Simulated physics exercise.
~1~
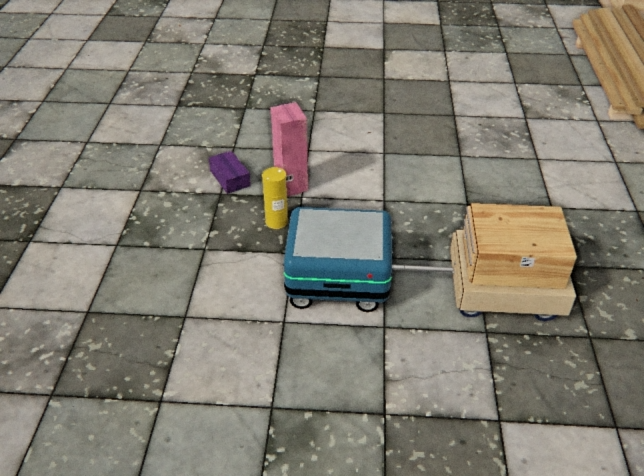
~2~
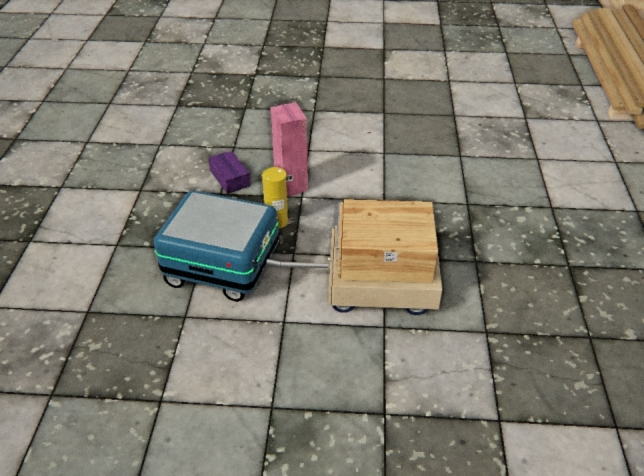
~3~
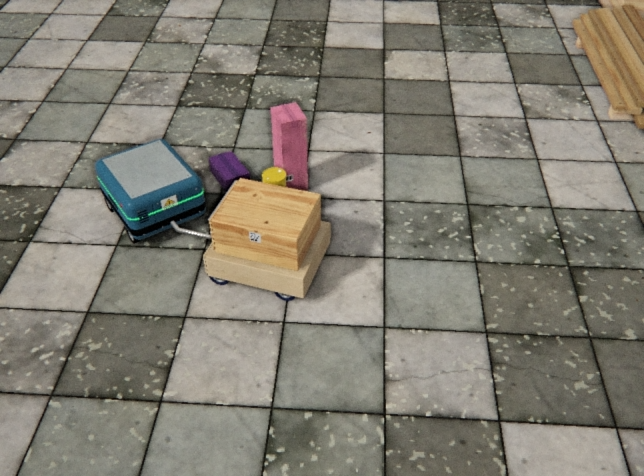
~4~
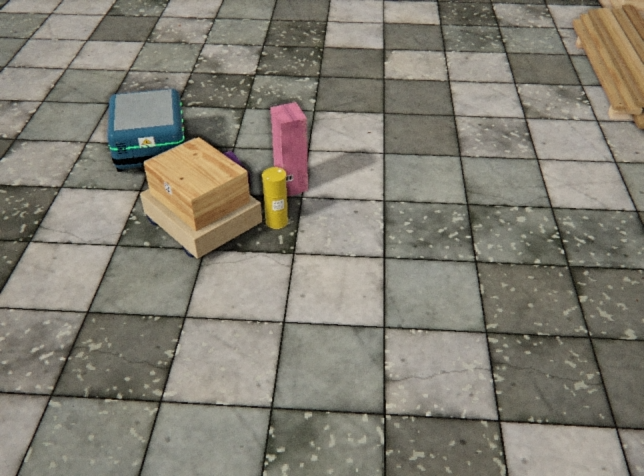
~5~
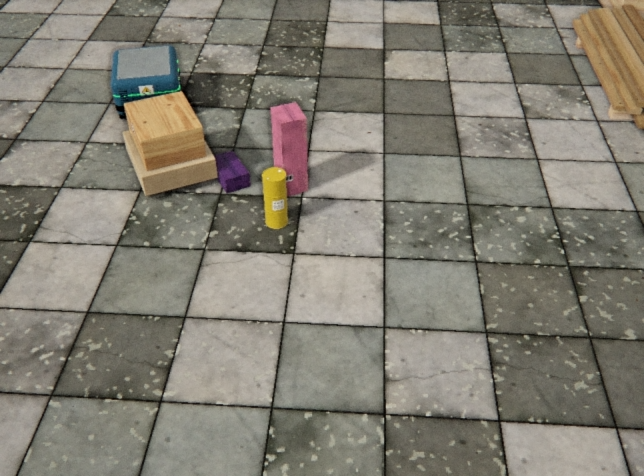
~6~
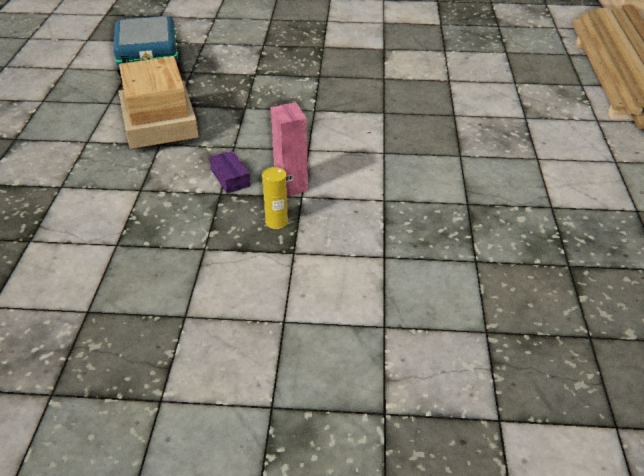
On a tiled floor, a small teal tug pulls a wooden cart left, then curves away past purple, yellow and pink objects left standing.
